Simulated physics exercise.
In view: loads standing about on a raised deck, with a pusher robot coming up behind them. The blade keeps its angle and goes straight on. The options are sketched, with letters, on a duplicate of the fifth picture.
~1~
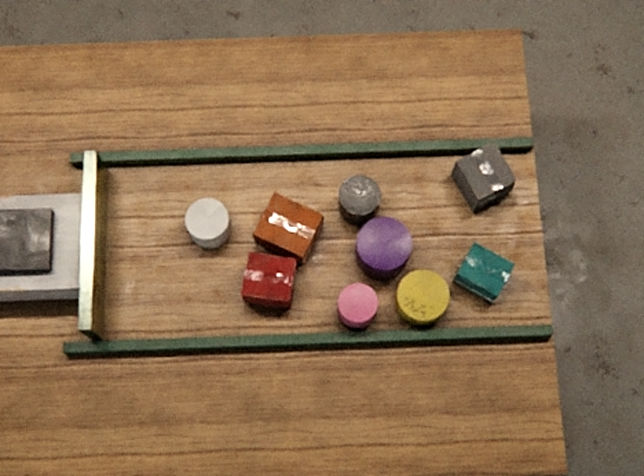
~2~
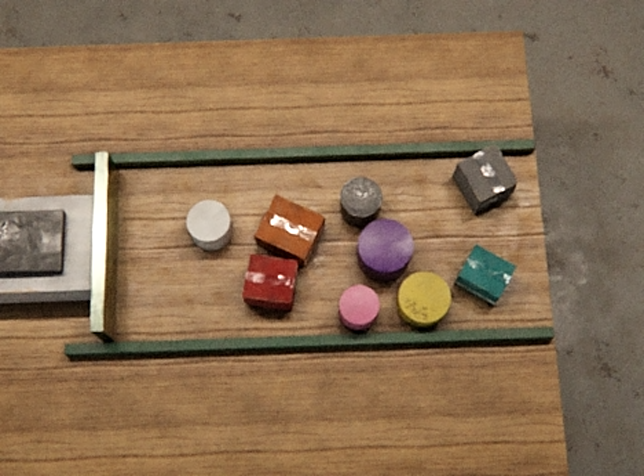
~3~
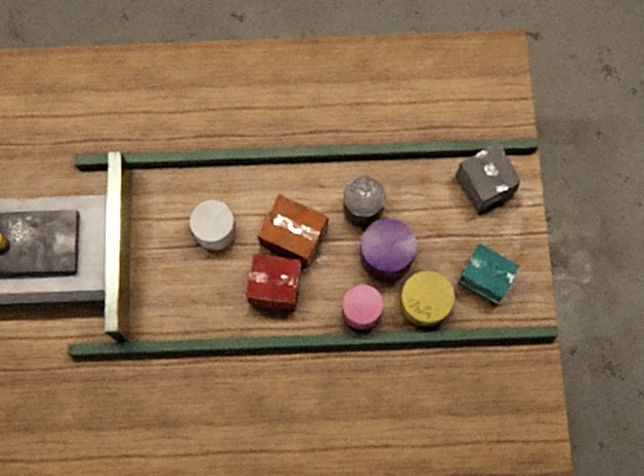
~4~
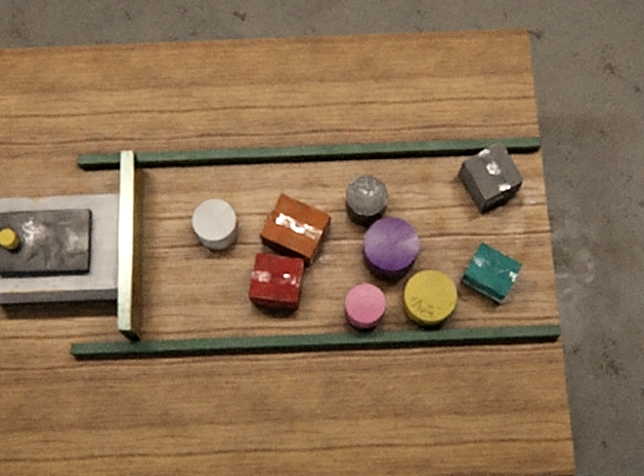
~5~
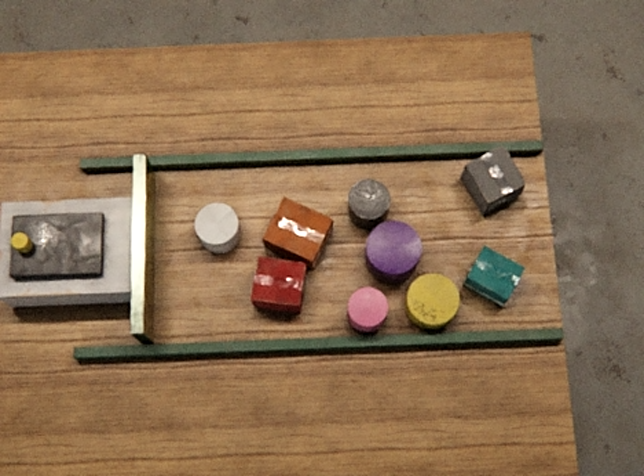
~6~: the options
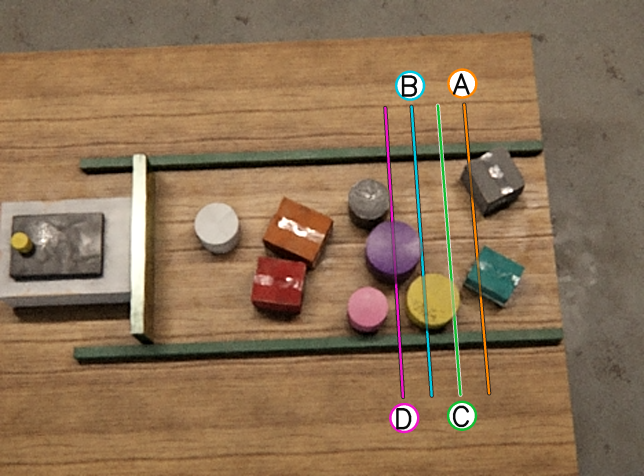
A pale pusher robot with a wide upright blade sits at the left of a wooden deck, seen from high above, with grey floor beyond its right edge. Between two green rails stand a white canister, orange and red boxes, a black pail, purple, pink and yellow round loads, and grey and teal boxes. The robot creeps steadily right toward the untouched loads, while the view shifts very slightly.
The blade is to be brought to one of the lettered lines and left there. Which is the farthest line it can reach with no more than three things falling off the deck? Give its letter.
Line A.
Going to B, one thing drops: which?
The turquoise box goes over.
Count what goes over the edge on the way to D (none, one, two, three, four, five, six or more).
The count is none.
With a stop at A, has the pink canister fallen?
No.
On the marked copy, A at (476, 243); B at (421, 245); C at (449, 244); D at (394, 246).
Following A. Soon after the start, robot (186, 240); red box (295, 285); white canister (291, 230).
Later, robot (308, 235); turquoise box (535, 298); purple canister (499, 264).
In the end, robot (403, 231); turquoise box over the edge; purple canister over the edge; two fallen.
As for the rest, B is within the limit but short; C is within the limit but short; D is within the limit but short.
